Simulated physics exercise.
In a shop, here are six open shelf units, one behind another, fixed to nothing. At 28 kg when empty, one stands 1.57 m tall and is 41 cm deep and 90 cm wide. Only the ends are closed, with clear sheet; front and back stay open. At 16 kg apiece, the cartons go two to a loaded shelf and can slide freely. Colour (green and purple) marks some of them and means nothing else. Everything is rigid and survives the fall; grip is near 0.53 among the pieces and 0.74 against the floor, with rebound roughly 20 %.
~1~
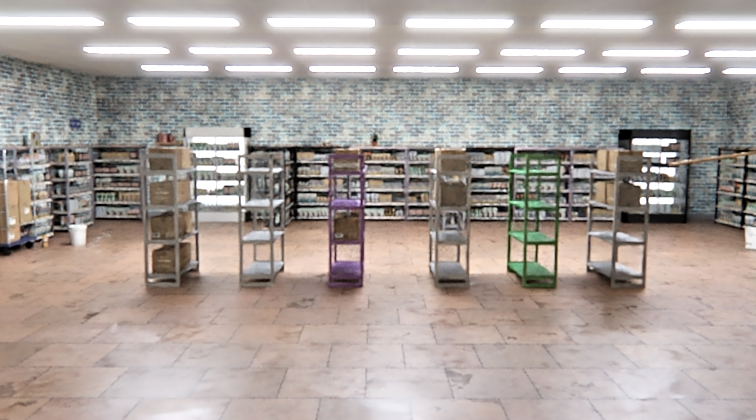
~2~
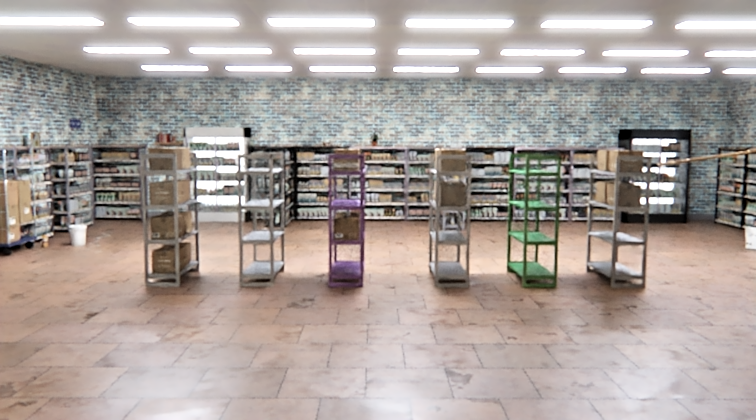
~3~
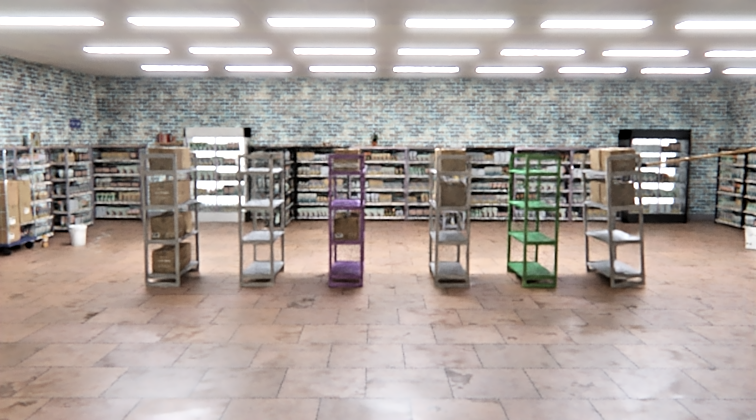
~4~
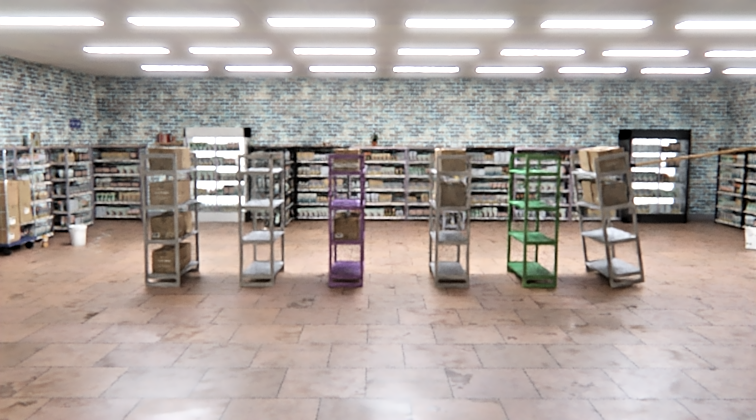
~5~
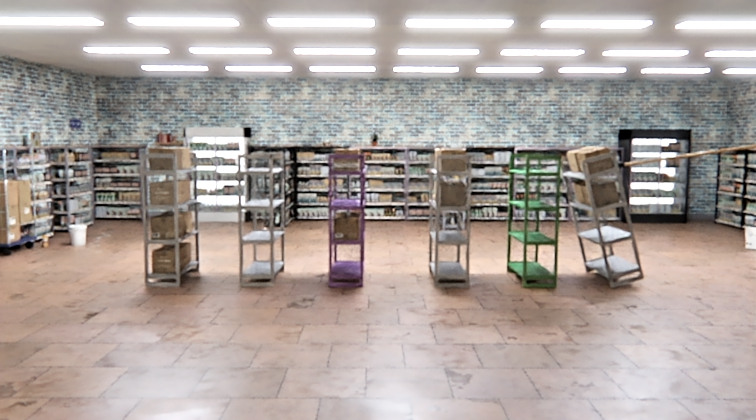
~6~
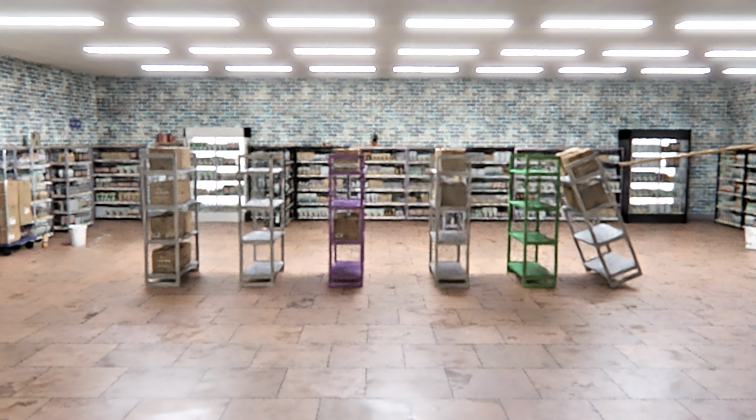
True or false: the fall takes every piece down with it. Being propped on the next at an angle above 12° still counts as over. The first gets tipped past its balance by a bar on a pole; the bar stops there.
True.
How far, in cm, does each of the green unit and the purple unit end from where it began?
Displacement in cm - green: 100; purple: 90.
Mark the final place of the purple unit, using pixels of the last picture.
End point in last frame: Roughly (277, 242).
Then, 1.02 s past the last view, 4 cartons spilt or dropped; 2 of the 5 other units over; green unit 41° from how it stood.
Then, 1.88 s past the last view, 10 cartons spilt or dropped; 4 of the 5 other units over; green unit 61° from how it stood; purple unit 37° from how it stood.
Then, 3.22 s past the last view, 18 cartons spilt or dropped; 5 of the 5 other units over; green unit 68° from how it stood; purple unit 67° from how it stood.
In the end, 18 cartons spilt or dropped; 5 of the 5 other units over; purple unit 70° from how it stood; green unit 68° from how it stood. Not one is left standing. From the last view, middles, purple unit near (277, 242), green unit near (456, 238).
